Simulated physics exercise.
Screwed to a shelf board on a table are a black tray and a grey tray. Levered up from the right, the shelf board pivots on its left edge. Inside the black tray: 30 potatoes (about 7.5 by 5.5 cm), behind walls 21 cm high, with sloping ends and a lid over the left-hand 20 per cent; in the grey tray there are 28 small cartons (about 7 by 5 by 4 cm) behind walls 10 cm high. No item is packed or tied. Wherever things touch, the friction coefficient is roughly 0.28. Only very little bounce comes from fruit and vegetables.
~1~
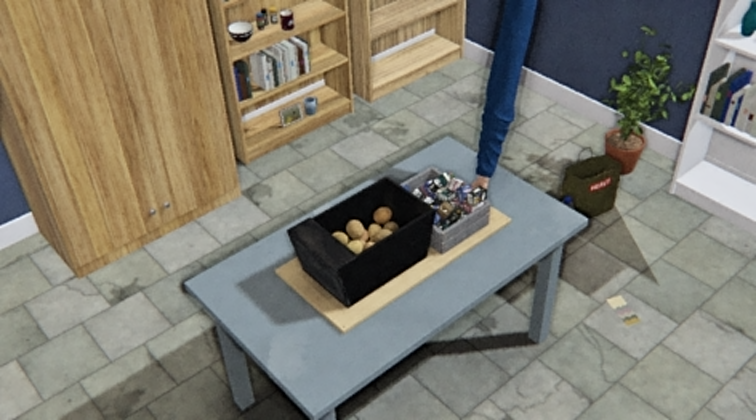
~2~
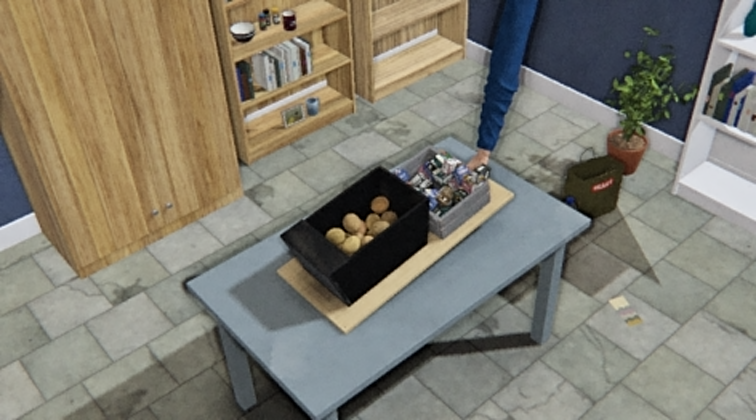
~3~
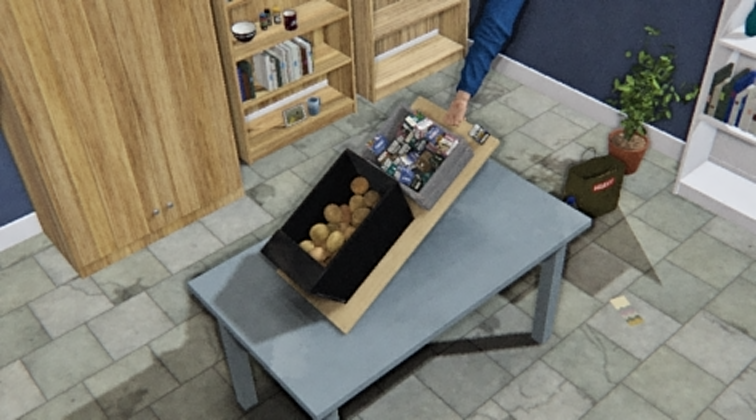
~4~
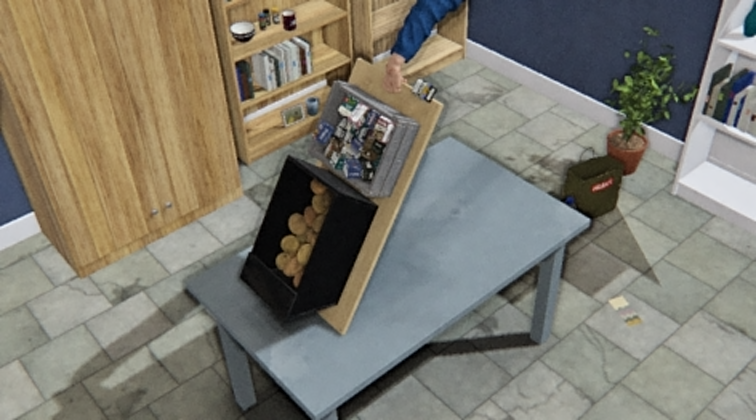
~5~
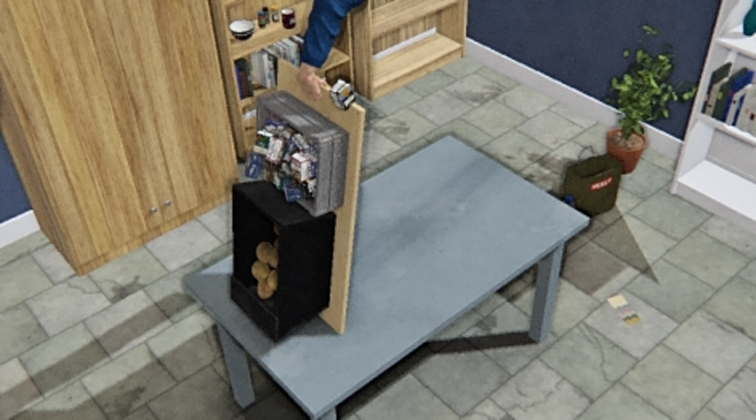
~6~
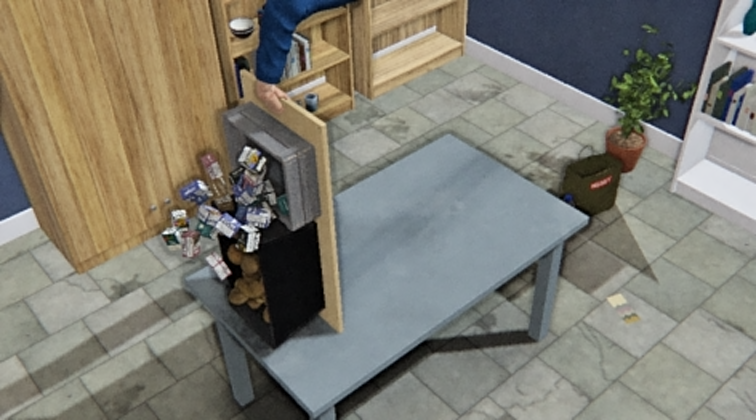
On a blue-grey table, a hand raised the right end of a board holding a black tray of potatoes and a grey tray of small cartons until it stood upright, and cartons tumbled out leftward.
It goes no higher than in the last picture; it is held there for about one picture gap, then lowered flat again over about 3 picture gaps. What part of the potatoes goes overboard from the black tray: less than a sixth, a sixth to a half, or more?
My money is on a spill of a sixth up to half of the load.
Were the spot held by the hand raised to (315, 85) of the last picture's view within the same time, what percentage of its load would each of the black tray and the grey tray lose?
Black tray 20%, grey tray 90%.
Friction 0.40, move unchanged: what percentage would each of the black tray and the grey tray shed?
Black tray 30, grey tray 100 per cent.
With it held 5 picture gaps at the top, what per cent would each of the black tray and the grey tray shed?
In that case black tray 30, grey tray 100 per cent.
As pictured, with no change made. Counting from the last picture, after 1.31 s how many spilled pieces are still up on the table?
Piece count: Roughly 3.
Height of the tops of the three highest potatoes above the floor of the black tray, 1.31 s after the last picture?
Roughly 11 cm.
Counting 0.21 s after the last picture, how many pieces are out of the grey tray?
Grey tray: About 30.
Then, 0.21 s after the last picture, tilt 90°; 8 of 30 out of the black tray and 28 of 28 out of the grey tray.
Then, 0.47 s after the last picture, tilt 40°; 10 of 30 out of the black tray and 28 of 28 out of the grey tray.
Then, 0.84 s after the last picture, tilt 0°; 11 of 30 out of the black tray and 28 of 28 out of the grey tray.
When it is over (1.31 s after the last picture), 11 of 30 out of the black tray and 28 of 28 out of the grey tray. Asked share, 11 of 30, 37 per cent.
